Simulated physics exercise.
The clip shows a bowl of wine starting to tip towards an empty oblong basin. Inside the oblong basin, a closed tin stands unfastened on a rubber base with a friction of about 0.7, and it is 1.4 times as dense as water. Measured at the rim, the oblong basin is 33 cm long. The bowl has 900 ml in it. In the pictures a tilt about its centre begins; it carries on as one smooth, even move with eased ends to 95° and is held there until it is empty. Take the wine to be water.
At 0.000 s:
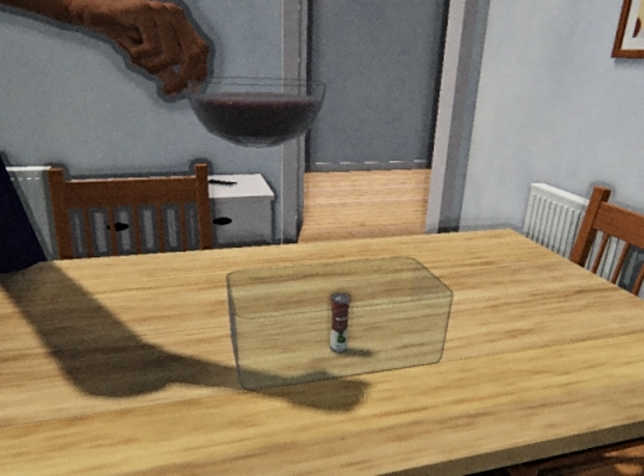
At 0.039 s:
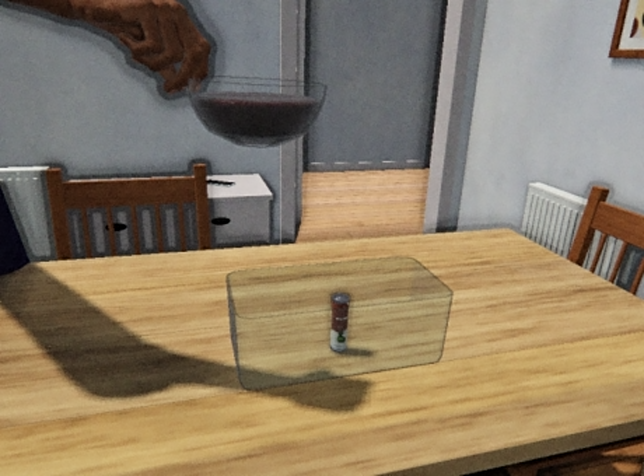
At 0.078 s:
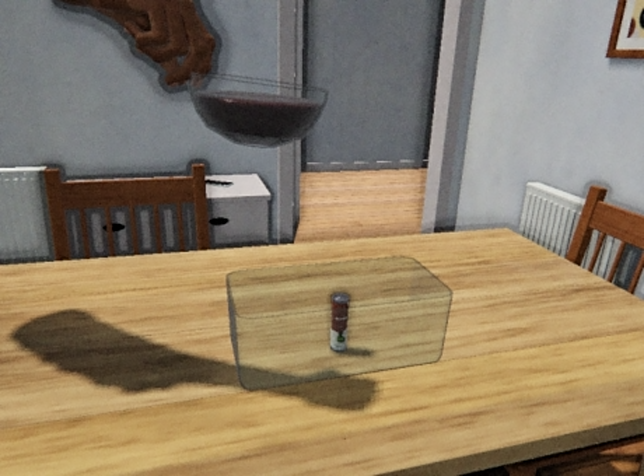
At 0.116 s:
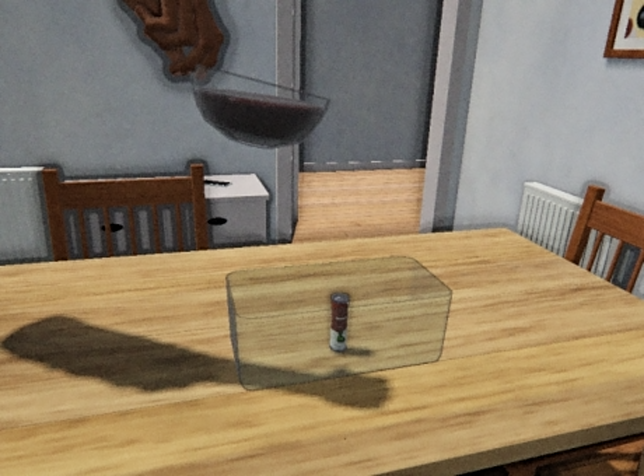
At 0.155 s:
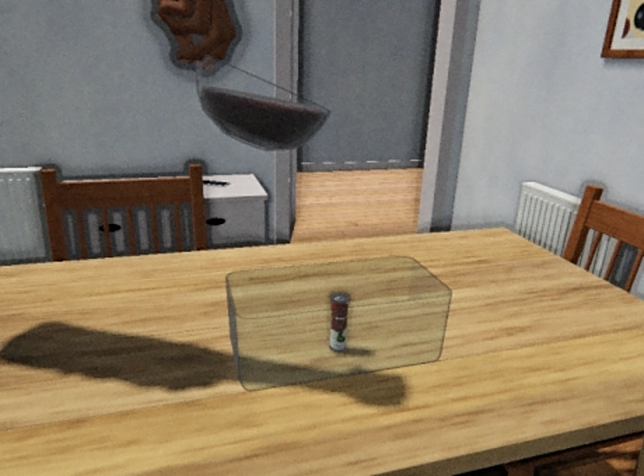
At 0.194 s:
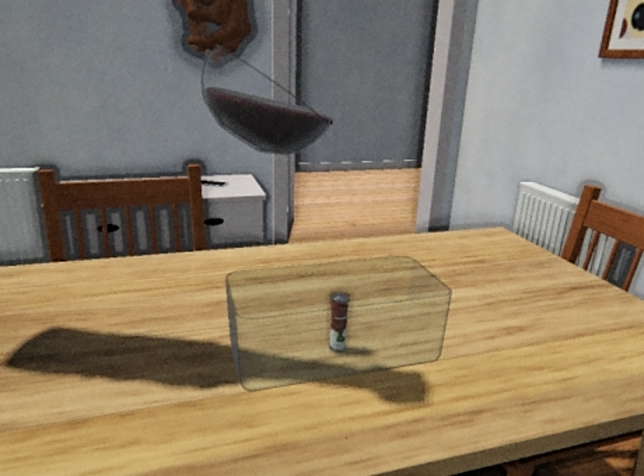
In a room with grey-blue walls, a doorway and white radiators, the view looks slightly down on a pale wooden table with brown chairs around it. A clear oblong basin stands on the table with a small dark red and white tin in it, and a hand at upper left is beside a glass bowl of dark liquid. The bowl tilts steadily down to the right as the hand turns and rises, their shadow shifting across the tabletop.
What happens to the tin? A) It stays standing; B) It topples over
Answer: B.
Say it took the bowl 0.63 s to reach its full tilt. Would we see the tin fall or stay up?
Outcome - the tin ends up overturned.
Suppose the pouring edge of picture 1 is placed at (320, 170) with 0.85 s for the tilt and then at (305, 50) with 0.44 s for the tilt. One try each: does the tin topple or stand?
The tin stays vertical the first time and overturns the second time.
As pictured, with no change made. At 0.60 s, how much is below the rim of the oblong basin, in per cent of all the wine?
That comes to about 86 percent.
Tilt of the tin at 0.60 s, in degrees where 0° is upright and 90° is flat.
I'd put it at close to 0 degrees off upright.
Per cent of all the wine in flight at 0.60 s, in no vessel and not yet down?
I'd put it at about 12 per cent of the liquid.
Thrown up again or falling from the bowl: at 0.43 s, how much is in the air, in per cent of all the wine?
Near 82 in a hundred.
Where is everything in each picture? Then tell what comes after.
In the first picture, it leans 0°; its right rim is at (323, 84); the wine meets the walls at (190, 97) and (318, 98); the oblong basin's rim runs from (231, 295) to (433, 276); the tin's top is at (341, 300).
In the second picture, it leans 2°; its right rim is at (324, 86); the wine meets the walls at (191, 95) and (318, 99).
In the third picture, it leans 6°; its right rim is at (325, 91); the wine meets the walls at (192, 93) and (318, 102).
In the fourth picture, it leans 13°; its right rim is at (326, 100); the wine meets the walls at (195, 90) and (321, 106).
In the fifth picture, it leans 22°; its right rim is at (327, 112); the wine meets the walls at (199, 88) and (323, 109).
In the sixth picture, it leans 33°; its right rim is at (325, 126); the wine meets the walls at (205, 90) and (314, 112); 2 per cent is over the edge.
After 0.43 s the tilt is 92° and 14 per cent is still to pour; the tin stands where it began.
After 0.60 s the tilt is 95° and 1 per cent is still to pour; the tin stands 2 cm from where it began.
After 0.78 s the tilt is 95° and 0 per cent is still to pour; the tin lies on its side.
After 0.98 s the tilt is 95° and 0 per cent is still to pour; the tin lies on its side.
In the end the tin lies on its side.
